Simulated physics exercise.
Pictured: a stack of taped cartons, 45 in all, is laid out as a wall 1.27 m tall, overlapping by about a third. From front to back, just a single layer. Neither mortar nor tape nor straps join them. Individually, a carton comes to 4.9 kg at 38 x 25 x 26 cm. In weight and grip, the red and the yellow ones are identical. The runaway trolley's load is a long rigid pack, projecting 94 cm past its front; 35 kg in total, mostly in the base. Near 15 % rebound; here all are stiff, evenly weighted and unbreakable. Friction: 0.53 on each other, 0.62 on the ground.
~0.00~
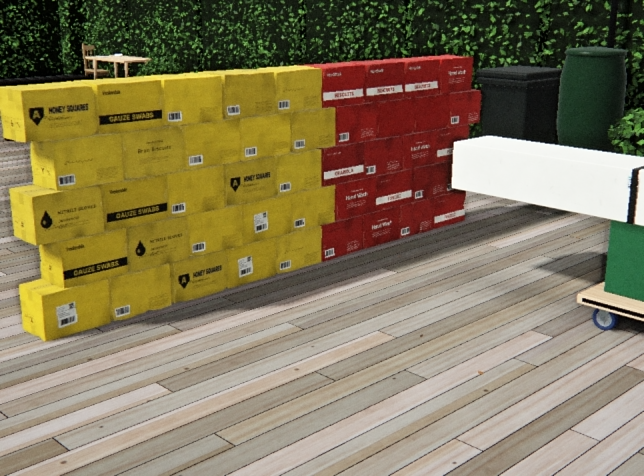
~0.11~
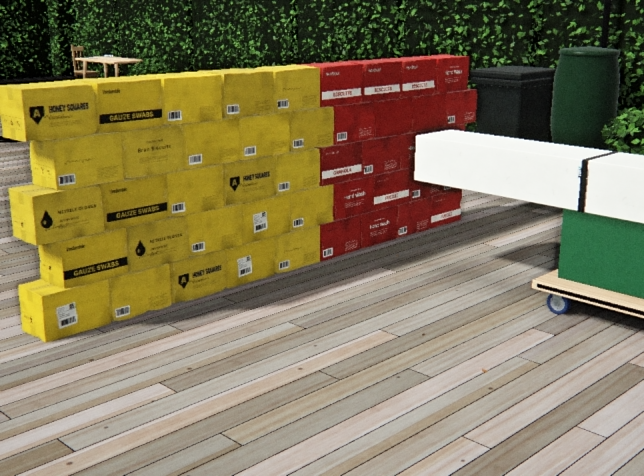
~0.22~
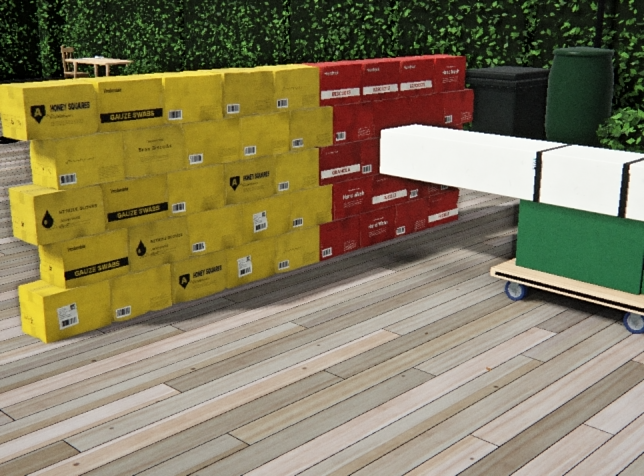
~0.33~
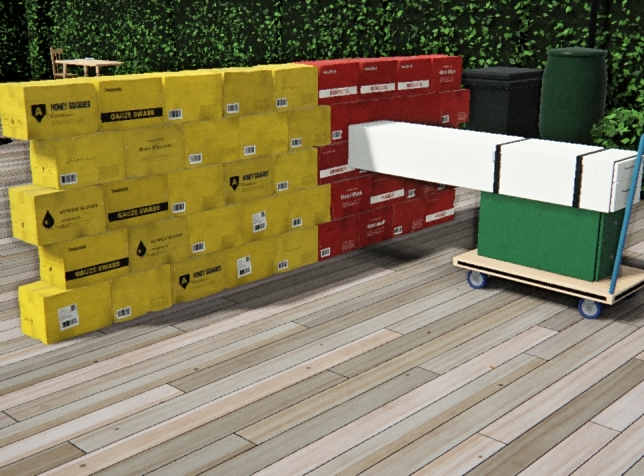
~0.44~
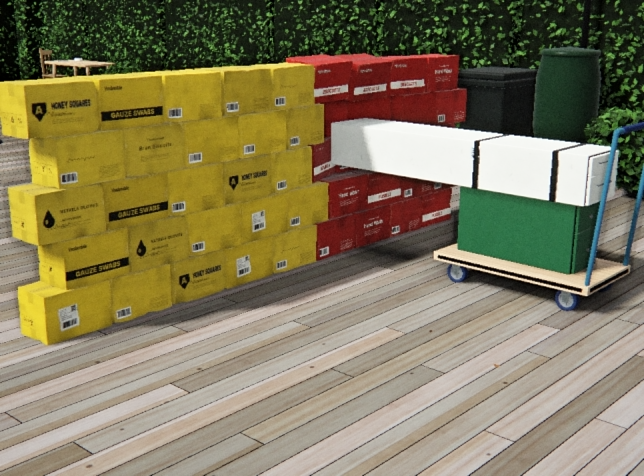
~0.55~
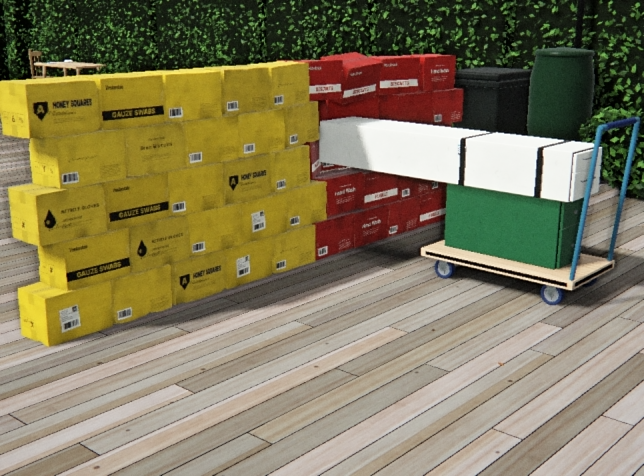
Platform trolley carrying a green box and long white pack rolling left, its pack pushing into stacked red cartons and shifting several.
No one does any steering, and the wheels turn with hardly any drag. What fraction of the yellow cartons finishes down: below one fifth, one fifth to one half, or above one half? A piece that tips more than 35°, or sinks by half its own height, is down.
Below one fifth.
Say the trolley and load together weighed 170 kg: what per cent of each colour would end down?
Yellow 0, red 40 %.
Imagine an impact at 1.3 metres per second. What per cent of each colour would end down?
Result - yellow: 0%; red: 0%.
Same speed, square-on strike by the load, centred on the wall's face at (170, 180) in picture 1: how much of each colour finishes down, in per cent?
Result - yellow: 40 %; red: 0 %.
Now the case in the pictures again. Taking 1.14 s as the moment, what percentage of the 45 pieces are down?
By then 20 %.
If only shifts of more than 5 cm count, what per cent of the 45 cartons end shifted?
That is 20 per cent.
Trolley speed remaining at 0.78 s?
Near 0.5 m/s.
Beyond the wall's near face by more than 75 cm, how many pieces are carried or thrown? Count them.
Roughly 4 of them.
By 0.78 s, load 39 cm past the wall's line, still rolling; none of the 25 yellow cartons down (1 of 45 in all colours); top yellow carton unmoved; top red carton moved 21 mm.
By 1.14 s, load 56 cm past the wall's line, still rolling; none of the 25 yellow cartons down (8 of 45 in all colours); top yellow carton unmoved; top red carton moved 21 mm.
By 1.58 s, load 71 cm past the wall's line, still rolling; 2 of the 25 yellow cartons down (10 of 45 in all colours); top yellow carton unmoved; top red carton moved 21 mm.
When it is over (3.1 s), load 79 cm past the wall's line, stopped; 2 of the 25 yellow cartons down (10 of 45 in all colours); top yellow carton unmoved; top red carton moved 21 mm. That is 8 per cent. In pixels of the last frame, middles, top yellow carton near (50, 107), top red carton near (427, 73).
